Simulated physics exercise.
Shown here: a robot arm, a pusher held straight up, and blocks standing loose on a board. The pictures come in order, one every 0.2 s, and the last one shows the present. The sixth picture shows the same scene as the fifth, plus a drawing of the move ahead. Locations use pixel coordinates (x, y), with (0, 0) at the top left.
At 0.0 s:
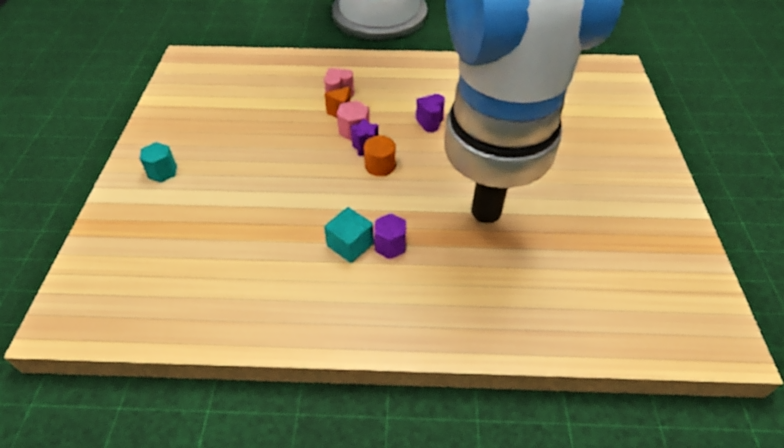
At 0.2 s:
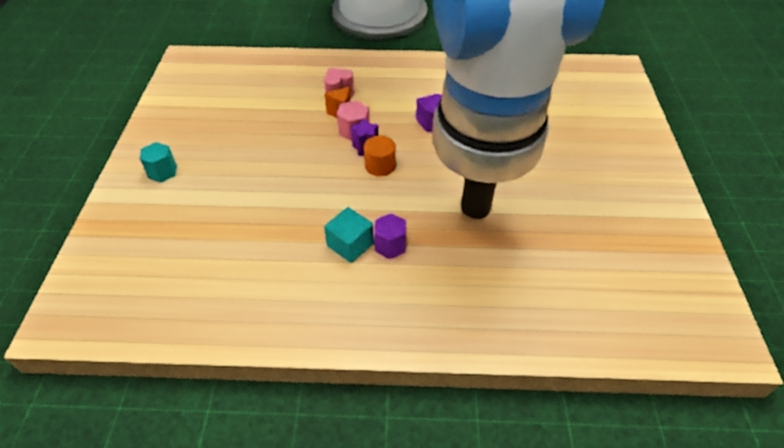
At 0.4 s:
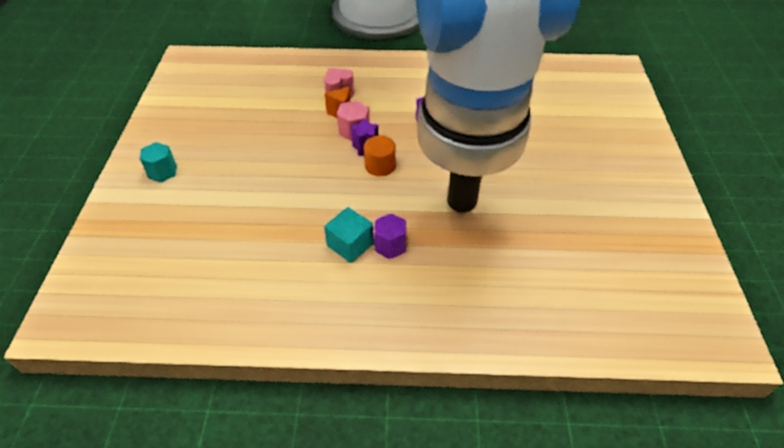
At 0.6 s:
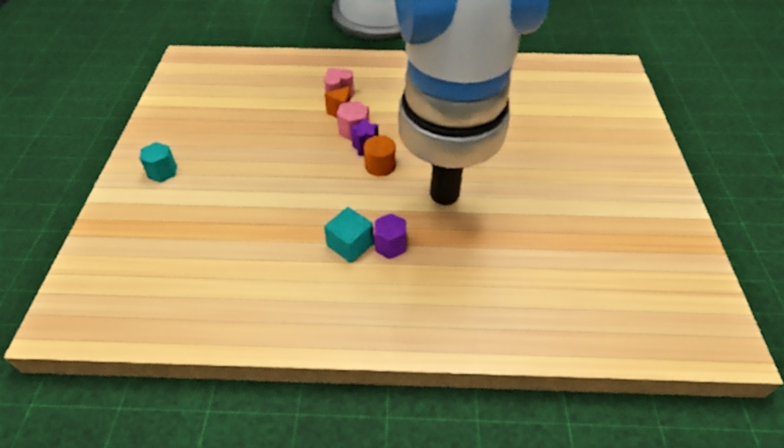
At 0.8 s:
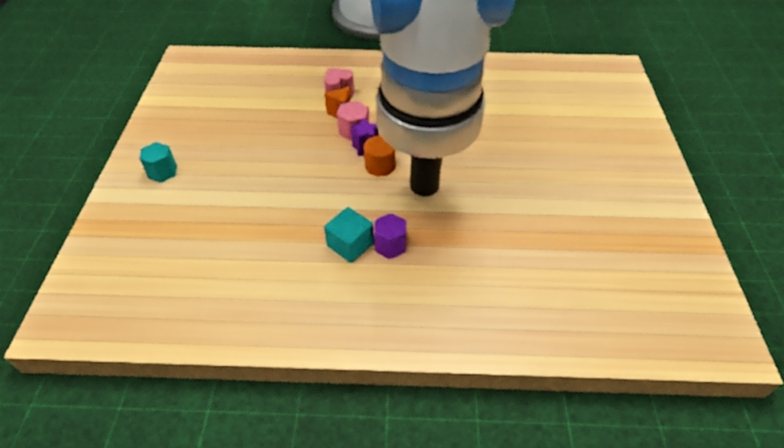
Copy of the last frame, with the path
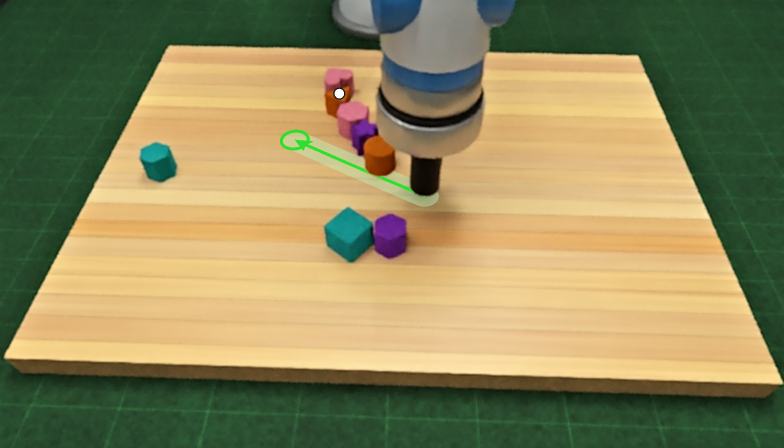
On a wooden board, a robot arm slides its black pusher left past motionless colored blocks.
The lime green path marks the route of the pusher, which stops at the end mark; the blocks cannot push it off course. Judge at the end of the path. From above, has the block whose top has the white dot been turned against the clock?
It seems not.
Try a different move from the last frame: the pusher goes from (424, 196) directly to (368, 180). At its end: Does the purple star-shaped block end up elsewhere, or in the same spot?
Once the path ends, it is somewhere new.
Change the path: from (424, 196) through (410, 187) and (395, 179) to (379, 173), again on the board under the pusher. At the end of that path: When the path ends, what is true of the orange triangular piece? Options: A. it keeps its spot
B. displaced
I choose B.
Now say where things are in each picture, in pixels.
The first picture shows pusher tip at (486, 212); block tops, orange triangular piece at (339, 94); pink hexagon at (353, 110); purple star-shaped block at (365, 128); orange disc at (380, 146).
The second picture shows pusher at (476, 208); blocks unchanged.
The third picture shows pusher at (462, 202); blocks unchanged.
The fourth picture shows pusher at (445, 195); blocks unchanged.
The fifth picture shows pusher at (425, 186); orange triangular piece at (339, 94); pink hexagon at (353, 110); purple star-shaped block at (365, 128); orange disc at (380, 146).
Path on the board, from (424, 196) directly to (295, 140); the dot is on the orange triangular piece.
The first path, step by step. One third of the way, pusher at (376, 166); orange triangular piece at (337, 91), turned 15° clockwise; pink hexagon at (349, 105), turned 20° anticlockwise; purple star-shaped block at (366, 119); orange disc at (371, 135).
Two thirds of the way, pusher at (333, 148); orange triangular piece at (333, 88), turned 20° clockwise; pink hexagon at (348, 99), turned 45° anticlockwise; purple star-shaped block at (372, 108), turned 15° anticlockwise; orange disc at (359, 125).
At the end, pusher at (293, 130); orange triangular piece at (333, 88), turned 20° clockwise; pink hexagon at (348, 99), turned 45° anticlockwise; purple star-shaped block at (372, 108), turned 15° anticlockwise; orange disc at (359, 125).
